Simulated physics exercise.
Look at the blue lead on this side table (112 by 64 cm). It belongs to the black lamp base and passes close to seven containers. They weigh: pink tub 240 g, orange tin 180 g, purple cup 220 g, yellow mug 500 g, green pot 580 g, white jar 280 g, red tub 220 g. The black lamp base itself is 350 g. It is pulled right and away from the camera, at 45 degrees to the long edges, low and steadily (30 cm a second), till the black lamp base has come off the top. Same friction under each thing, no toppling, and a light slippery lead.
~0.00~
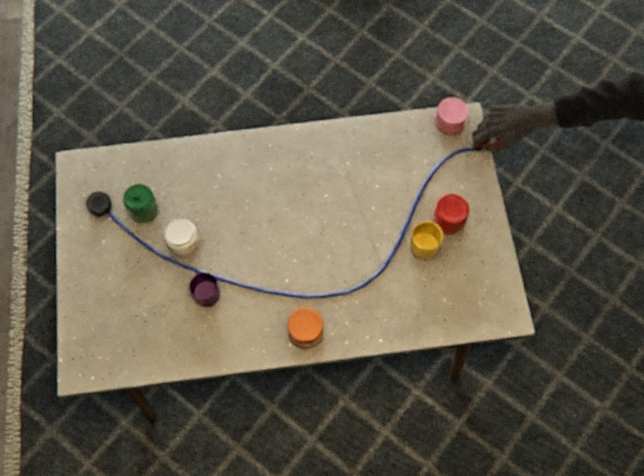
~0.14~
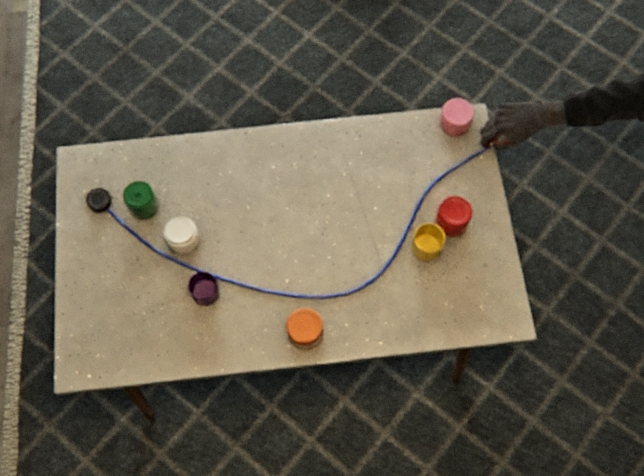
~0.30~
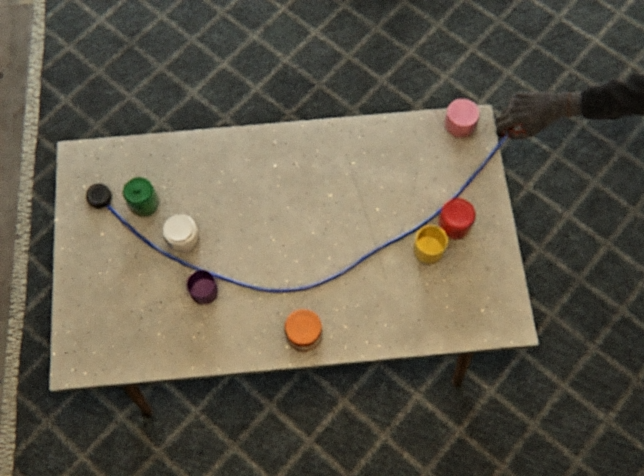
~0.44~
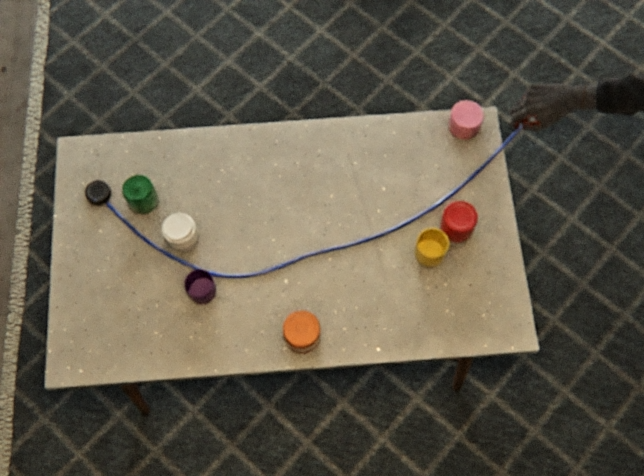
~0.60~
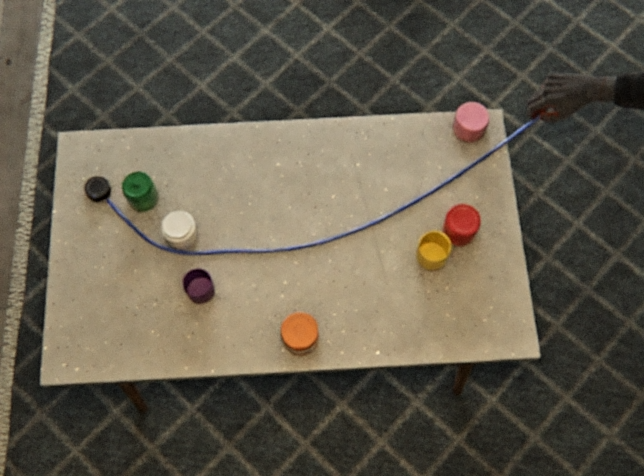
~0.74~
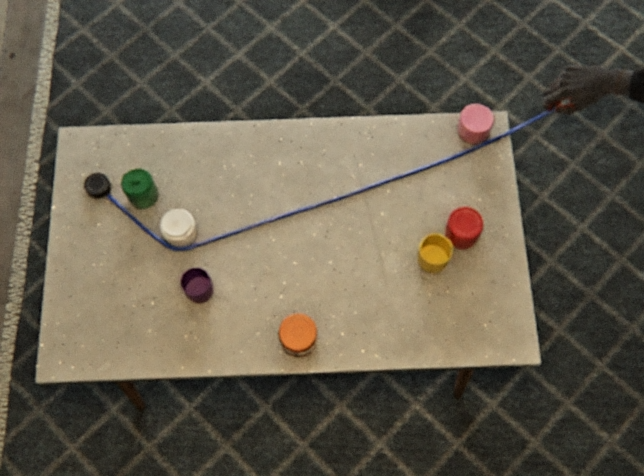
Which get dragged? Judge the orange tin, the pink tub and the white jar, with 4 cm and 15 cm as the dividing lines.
In order: The orange tin barely shifts; the pink tub travels a long way; the white jar slides into the middle band.
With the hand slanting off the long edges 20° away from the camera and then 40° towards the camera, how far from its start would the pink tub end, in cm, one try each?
In turn about 2 cm, 0 cm.
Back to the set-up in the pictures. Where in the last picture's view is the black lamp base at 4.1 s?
Near (458, 133).
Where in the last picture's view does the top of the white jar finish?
Around (191, 176).
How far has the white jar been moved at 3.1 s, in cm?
Some 12 cm.
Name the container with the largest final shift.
It is the pink tub.
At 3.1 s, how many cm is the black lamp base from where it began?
About 58 cm.
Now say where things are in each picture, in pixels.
In the first frame, lamp base (98, 202); orange tin (305, 324); pink tub (453, 110); white jar (179, 232); lead through (417, 200) (359, 287) (246, 286) (154, 250); 0 cm pulled.
In the second frame, lead through (401, 243) (245, 285); 1 cm pulled.
In the third frame, lead through (409, 232) (244, 285); 6 cm pulled.
In the fourth frame, lead through (416, 218) (245, 276); 10 cm pulled.
In the fifth frame, lead through (422, 197) (252, 251); 15 cm pulled.
In the sixth frame, lamp base (96, 183); orange tin (298, 332); pink tub (477, 118); white jar (176, 222); lead through (468, 151) (362, 190) (251, 227) (153, 236); 19 cm pulled.
By 2.0 s the black lamp base has slid 28 cm, and the shifts are, white jar 12 cm, pink tub 4 cm, green pot 1 cm.
By 3.1 s the black lamp base has slid 57 cm, and the shifts are, white jar 12 cm, pink tub 4 cm, green pot 1 cm.
By 4.1 s the black lamp base has slid 88 cm, and the shifts are, white jar 12 cm, pink tub 4 cm, green pot 1 cm.
By 5.0 s the black lamp base is off the top, and the shifts are, white jar 12 cm at (191, 176), pink tub off the edge, green pot 1 cm, orange tin 0 cm at (298, 332).
